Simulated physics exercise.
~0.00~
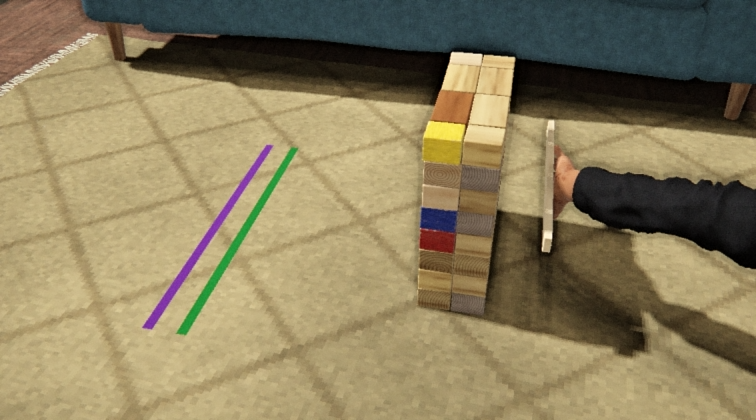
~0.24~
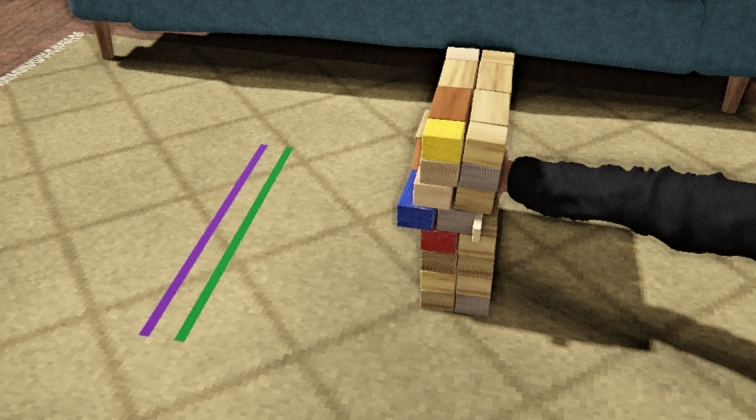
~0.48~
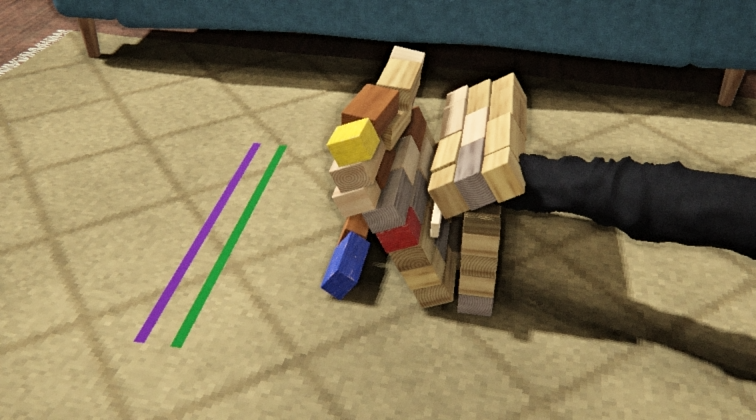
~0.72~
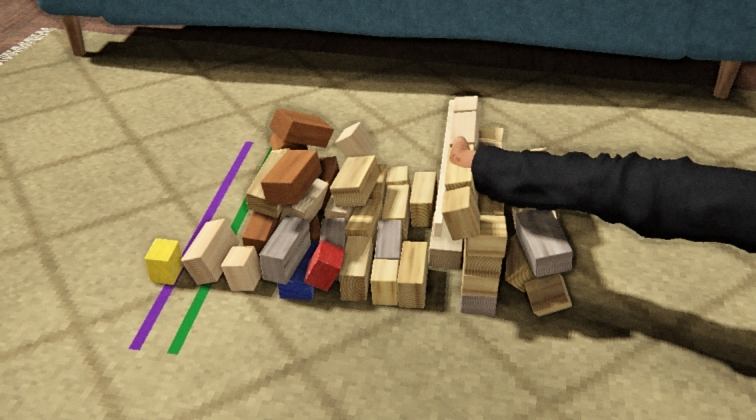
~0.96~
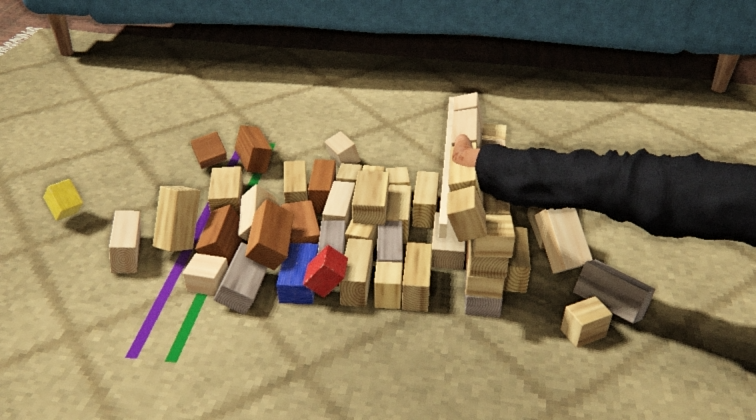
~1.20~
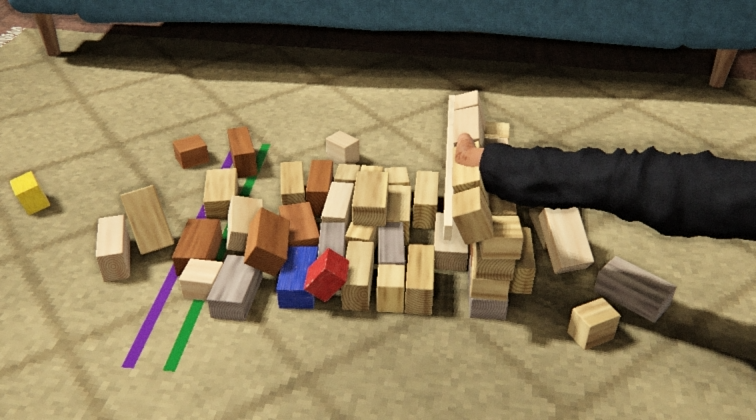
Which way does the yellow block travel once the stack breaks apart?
The yellow block moves to the left, dropping to the rug and ending up beyond both coloured lines.
